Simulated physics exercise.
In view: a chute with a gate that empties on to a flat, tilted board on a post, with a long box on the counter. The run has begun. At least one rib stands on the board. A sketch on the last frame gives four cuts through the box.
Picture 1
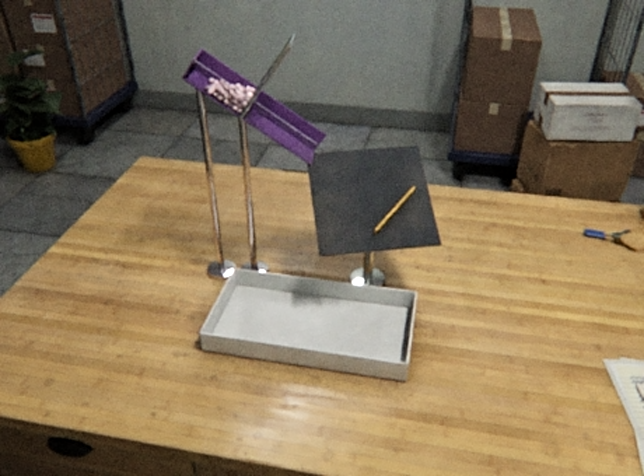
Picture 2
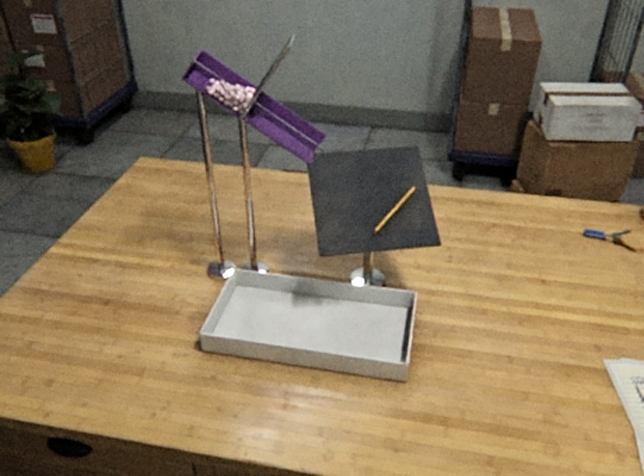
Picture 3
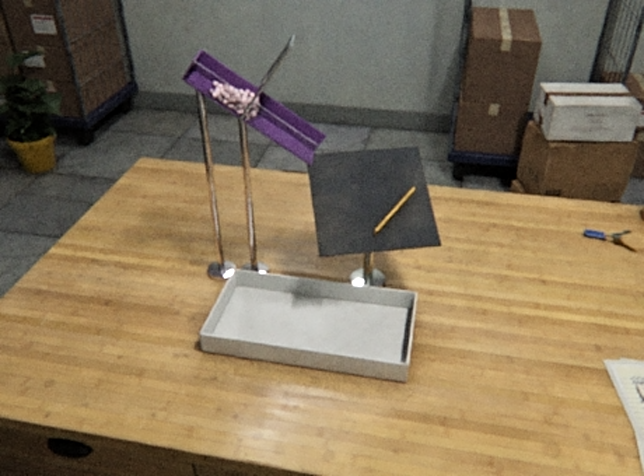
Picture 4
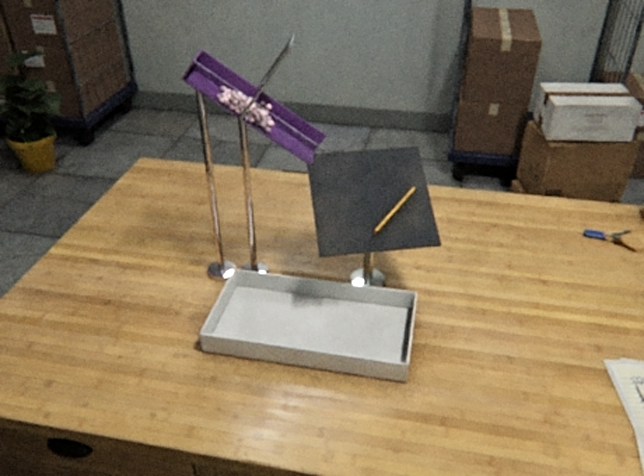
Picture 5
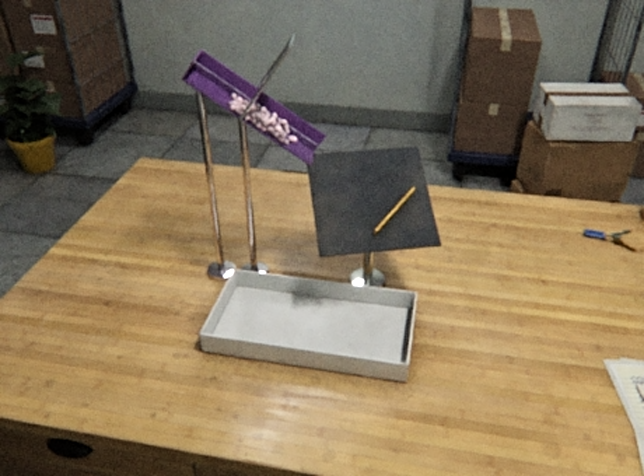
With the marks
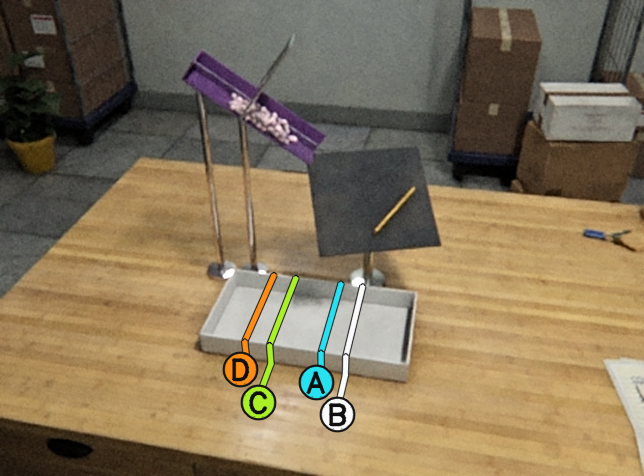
Small pinkish-white pellets bunched in a sloping purple chute began sliding down to the right past the raised gate, spreading out along it, while the tilted dark board with its yellow stick stayed still.
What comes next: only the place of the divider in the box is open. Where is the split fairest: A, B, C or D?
Take B.
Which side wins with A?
More lands on the right.
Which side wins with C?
More lands on the right.
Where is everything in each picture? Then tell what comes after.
Load behind the gate near (235, 96), sugar pearls; lip of the chute near (313, 158), sloping fairly steeply, in the first picture.
Middle of the board near (372, 198), tilted fairly steeply; middle of its low edge near (381, 250); of its high edge near (362, 150), in the second picture.
Front corners of the box near (200, 333) and (408, 364), empty; front of the load near (254, 115), in the third picture.
Middle of the load near (246, 109); its front near (271, 123), close to a third of the way to the lip; rib from (414, 188) to (376, 230), in the fourth picture.
Middle of the load near (258, 119); its front near (294, 140), close to two thirds of the way to the lip, in the fifth picture.
On the marked copy, line A crosses the front rim at (321, 351); line B crosses the front rim at (346, 355); line C crosses the front rim at (269, 344); line D crosses the front rim at (245, 340).
For line A, of what is caught, a small share on the left of the divider, all but a few on the right.
For line B, of what is caught, close to two thirds on the left of the divider, close to a third on the right.
For line C, of what is caught, none at all on the left of the divider, the whole lot on the right.
For line D, of what is caught, none at all on the left of the divider, the whole lot on the right.
